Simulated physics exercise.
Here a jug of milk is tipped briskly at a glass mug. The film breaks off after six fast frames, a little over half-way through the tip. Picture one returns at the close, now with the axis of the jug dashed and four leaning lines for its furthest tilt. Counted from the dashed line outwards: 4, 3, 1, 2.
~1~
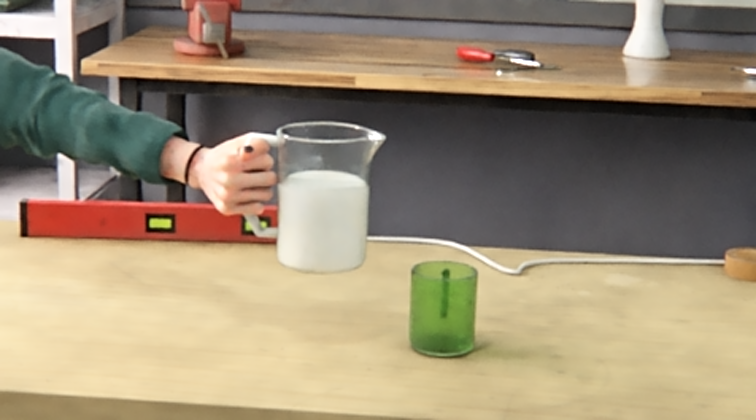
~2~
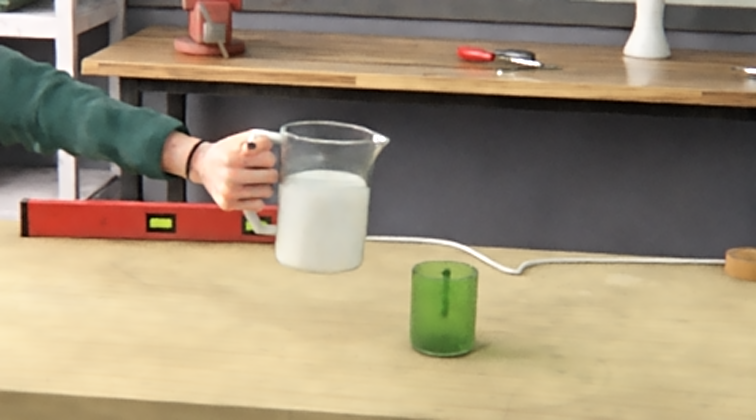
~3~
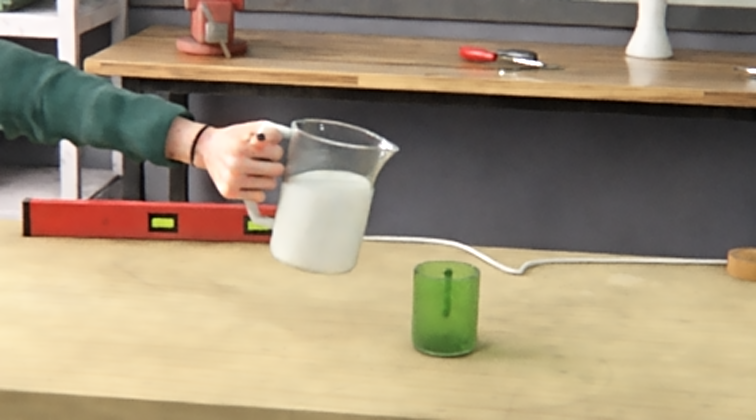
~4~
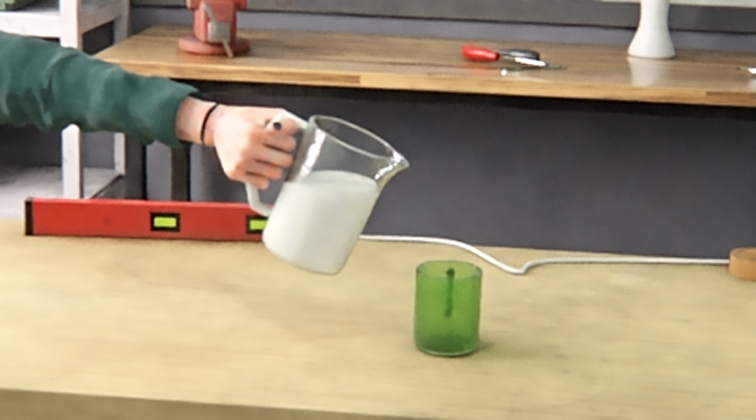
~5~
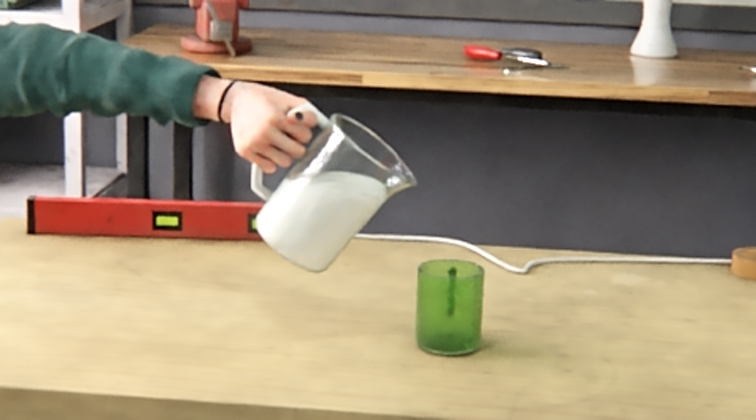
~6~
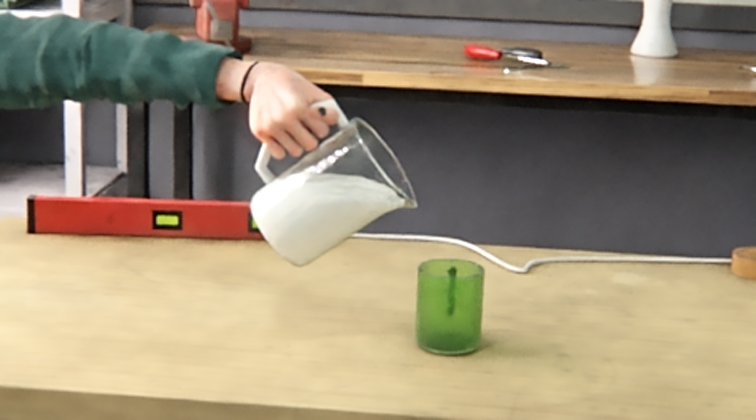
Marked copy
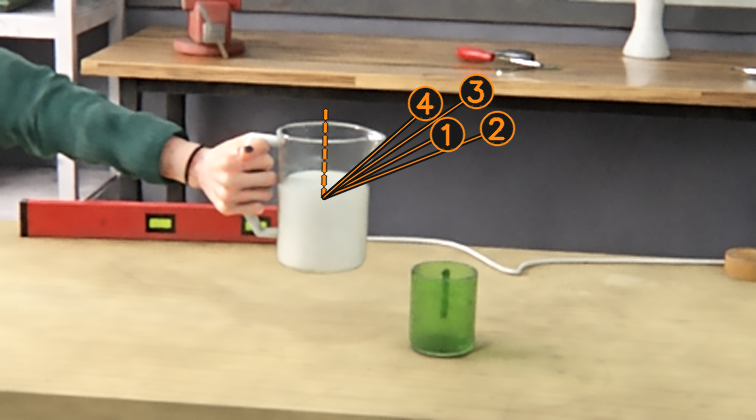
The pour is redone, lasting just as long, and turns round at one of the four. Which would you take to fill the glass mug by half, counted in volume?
The best line is 2.
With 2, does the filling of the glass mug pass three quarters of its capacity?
No.
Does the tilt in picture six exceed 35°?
Yes.
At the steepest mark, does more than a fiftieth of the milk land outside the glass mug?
No.
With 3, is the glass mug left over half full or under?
Under half.
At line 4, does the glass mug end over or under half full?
Under half.
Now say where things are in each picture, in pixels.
In the first picture, upright, lip at (384, 138); rim of the glass mug round (445, 270); nothing has left yet.
In the second picture, tipped about 3°, lip at (387, 140); nothing has left yet.
In the third picture, tipped about 10°, lip at (396, 149); nothing has left yet.
In the fourth picture, tipped about 22°, lip at (407, 164); nothing has left yet.
In the fifth picture, tipped about 36°, lip at (415, 183); nothing has left yet.
In the sixth picture, tipped about 51°, lip at (416, 205); nothing has left yet.
On the marked copy, 1 at (431, 140); 2 at (481, 135); 3 at (462, 101); 4 at (415, 117).
With 1, the glass mug ends with about 26 % of what it can hold.
With 2, the glass mug ends with about 47 % of what it can hold.
With 3, the glass mug ends with about 12 % of what it can hold.
With 4, the glass mug ends with about 3 % of what it can hold.
